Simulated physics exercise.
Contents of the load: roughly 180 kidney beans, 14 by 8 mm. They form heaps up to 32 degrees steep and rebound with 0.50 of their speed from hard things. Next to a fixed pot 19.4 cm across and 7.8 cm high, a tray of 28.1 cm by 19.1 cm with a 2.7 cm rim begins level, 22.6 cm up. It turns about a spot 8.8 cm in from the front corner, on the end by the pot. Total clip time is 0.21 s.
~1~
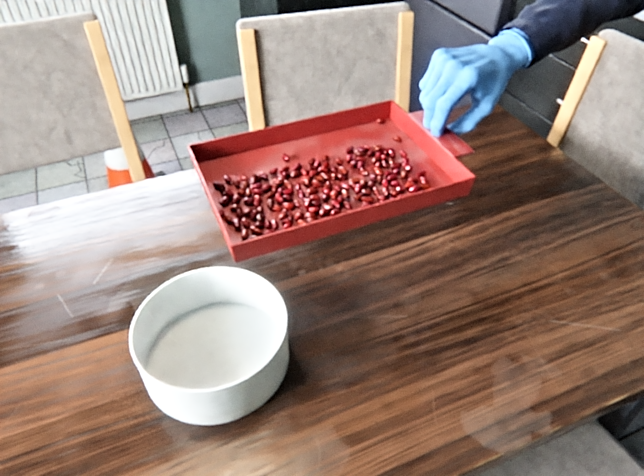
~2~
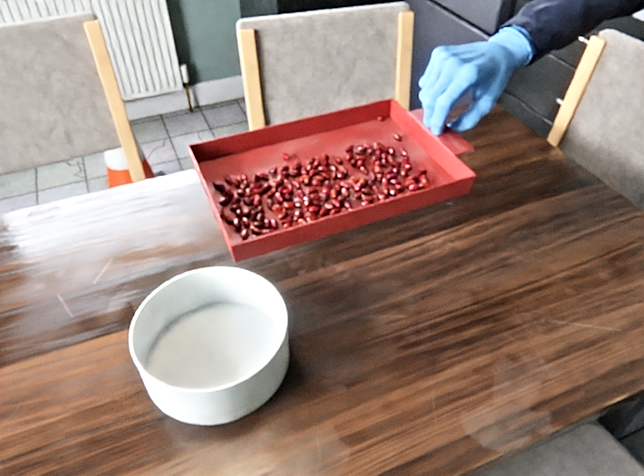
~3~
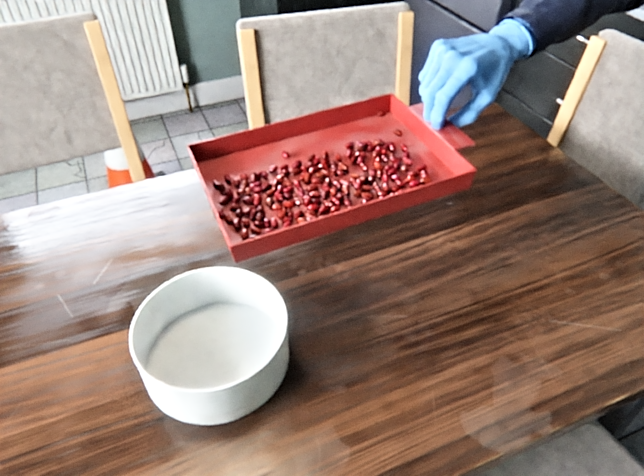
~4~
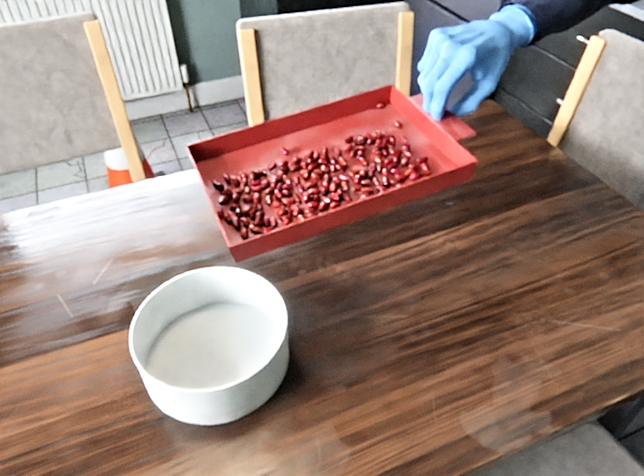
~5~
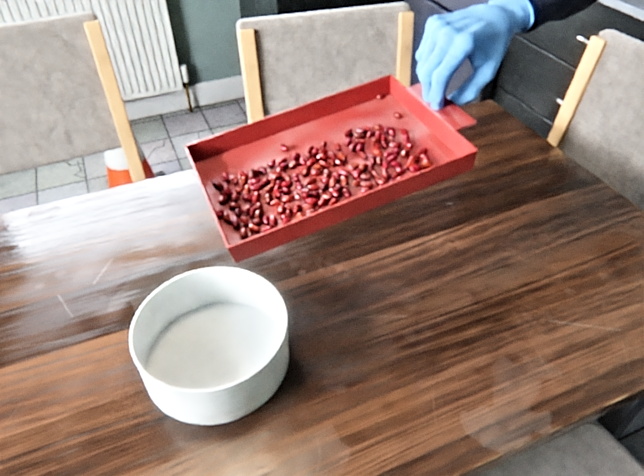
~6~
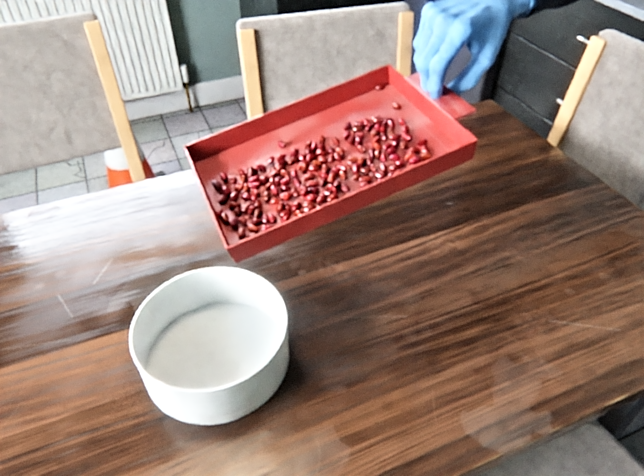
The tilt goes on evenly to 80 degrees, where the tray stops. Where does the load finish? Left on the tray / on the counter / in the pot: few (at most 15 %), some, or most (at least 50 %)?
Left on the tray: Most; counter: Few; pot: Some.
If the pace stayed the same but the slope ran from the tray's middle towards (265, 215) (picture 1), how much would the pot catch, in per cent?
65 %.
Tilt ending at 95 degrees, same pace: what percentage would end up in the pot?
Estimate: Roughly 80 percent.
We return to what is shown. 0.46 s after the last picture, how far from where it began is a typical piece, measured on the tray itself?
Displacement on the tray: About 6 cm.
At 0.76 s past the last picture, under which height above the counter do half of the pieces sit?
The halfway mark is near 26 cm.
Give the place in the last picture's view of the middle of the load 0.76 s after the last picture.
(217, 198), roughly.
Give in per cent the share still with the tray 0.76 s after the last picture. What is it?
Close to 95 in a hundred parts of the load.
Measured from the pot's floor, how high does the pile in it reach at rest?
I'd say near 1.0 centimetres.
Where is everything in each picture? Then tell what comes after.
In the first picture, tray tilt 0 degrees, front corners at (233, 243) and (472, 176); middle of the pieces at (326, 191); pot at (209, 323).
In the second picture, tray tilt 1 degrees, front corners at (233, 243) and (472, 174); middle of the pieces at (326, 190).
In the third picture, tray tilt 2 degrees, front corners at (232, 244) and (473, 169); middle of the pieces at (326, 188).
In the fourth picture, tray tilt 5 degrees, front corners at (231, 244) and (474, 160), lowest corner left front; middle of the pieces at (326, 184).
In the fifth picture, tray tilt 8 degrees, front corners at (230, 245) and (474, 149), lowest corner left front; middle of the pieces at (325, 179).
In the sixth picture, tray tilt 11 degrees, front corners at (228, 245) and (474, 139), lowest corner left front; middle of the pieces at (324, 175); pot at (209, 323).
Then, 0.46 s after the last picture, tilt 44 degrees; the tray holds 100 %, the pot 0 %.
Then, 0.76 s after the last picture, tilt 66 degrees; the tray holds 95 %, the pot 0 %.
Then, 1.17 s after the last picture, tilt 80 degrees; the tray holds 70 %, the pot 20 %.
In the end, tray 60 %, counter 0 %, pot 35 %.
